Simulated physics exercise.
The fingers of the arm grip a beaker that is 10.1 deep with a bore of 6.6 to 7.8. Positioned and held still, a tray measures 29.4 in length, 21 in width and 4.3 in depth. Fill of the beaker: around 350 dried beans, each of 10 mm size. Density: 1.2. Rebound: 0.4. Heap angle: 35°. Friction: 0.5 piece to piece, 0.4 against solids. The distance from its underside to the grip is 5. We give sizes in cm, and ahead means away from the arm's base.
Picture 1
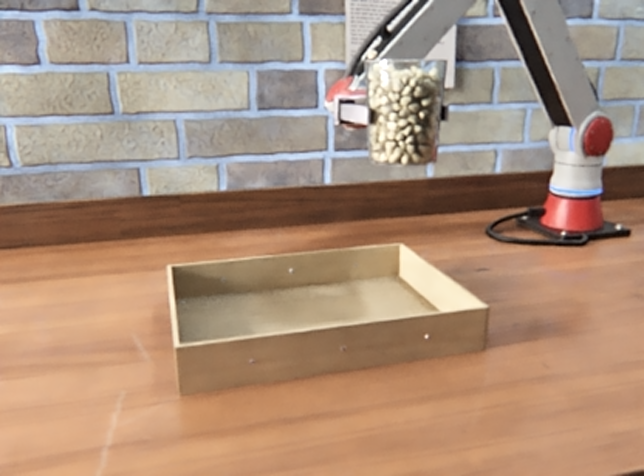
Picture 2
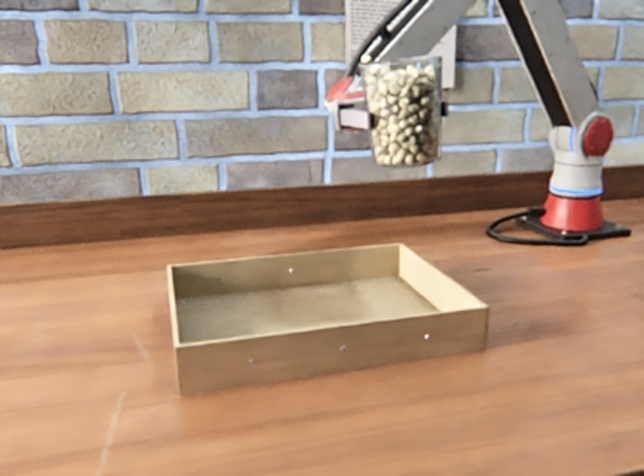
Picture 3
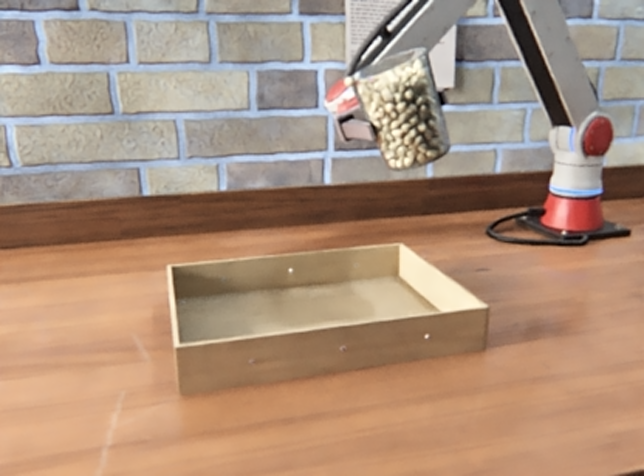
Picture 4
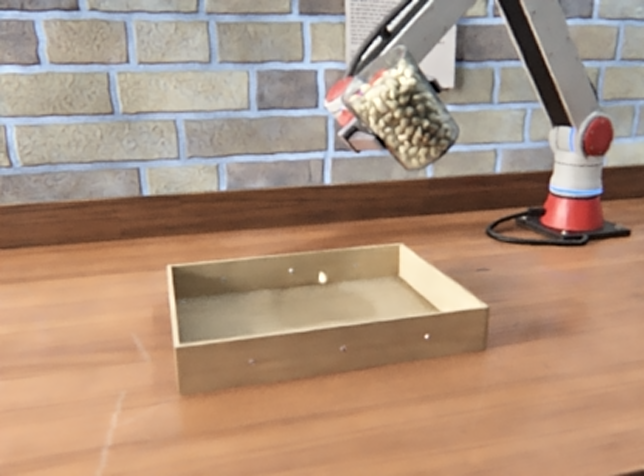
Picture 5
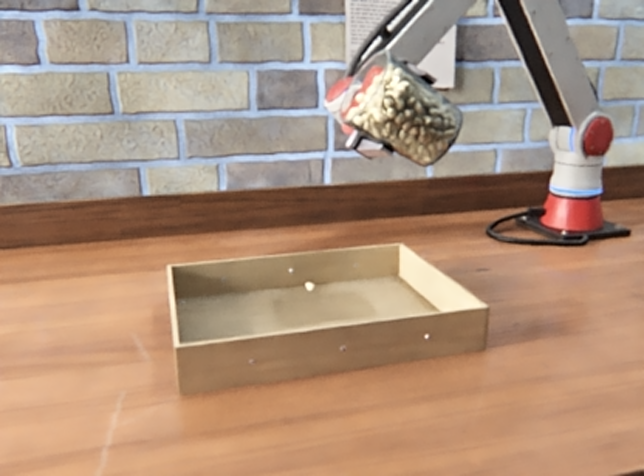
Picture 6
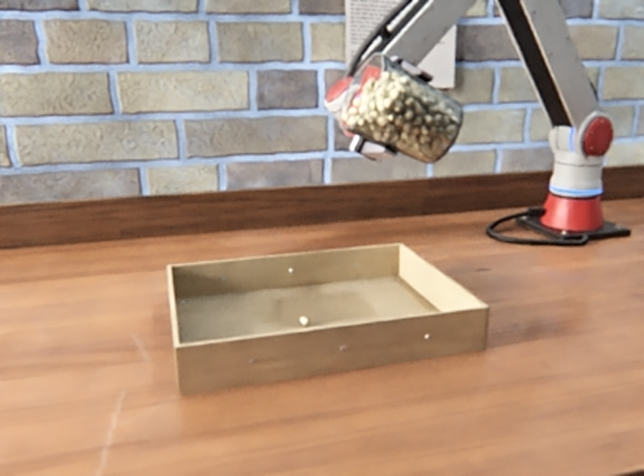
A robot arm tilts a clear beaker of beans, and one bean drops into the tray.
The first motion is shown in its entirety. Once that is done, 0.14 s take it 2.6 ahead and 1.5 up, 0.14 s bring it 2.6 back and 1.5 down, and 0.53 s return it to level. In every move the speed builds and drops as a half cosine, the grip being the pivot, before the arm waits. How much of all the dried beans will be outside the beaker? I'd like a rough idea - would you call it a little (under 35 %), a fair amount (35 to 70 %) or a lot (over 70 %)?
I would call it a little, under 35 %.
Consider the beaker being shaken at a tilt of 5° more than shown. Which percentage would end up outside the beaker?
Then something close to 10 in a hundred.
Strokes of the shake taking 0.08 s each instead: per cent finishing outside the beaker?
Then about 40 per cent.
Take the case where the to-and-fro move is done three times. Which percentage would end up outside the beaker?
My guess is near 20 per cent.
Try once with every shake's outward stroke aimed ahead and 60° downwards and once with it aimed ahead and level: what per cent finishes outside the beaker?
0 and 10 %.
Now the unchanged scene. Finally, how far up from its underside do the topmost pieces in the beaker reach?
The top sits some 10.0 cm up.
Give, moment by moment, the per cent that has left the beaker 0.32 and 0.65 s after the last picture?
Around 10 % and around 10 %.
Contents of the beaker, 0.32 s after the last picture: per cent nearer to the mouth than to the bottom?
My estimate is near 50 per cent.
Then, 0.32 s on, tilted 63° forward, highest piece 25 above the table; 326 in the beaker, 8 in the tray, 19 in flight or on a rim.
Then, 0.65 s on, tilted 14° forward, highest piece 27 above the table; 321 in the beaker, 32 in the tray.
Then, 1.01 s on, level, highest piece 27 above the table; 321 in the beaker, 32 in the tray.
Then, 2.06 s on, level, highest piece 27 above the table; 321 in the beaker, 32 in the tray.
In the end, 321 in the beaker, 32 in the tray. That is 9 % outside the beaker.
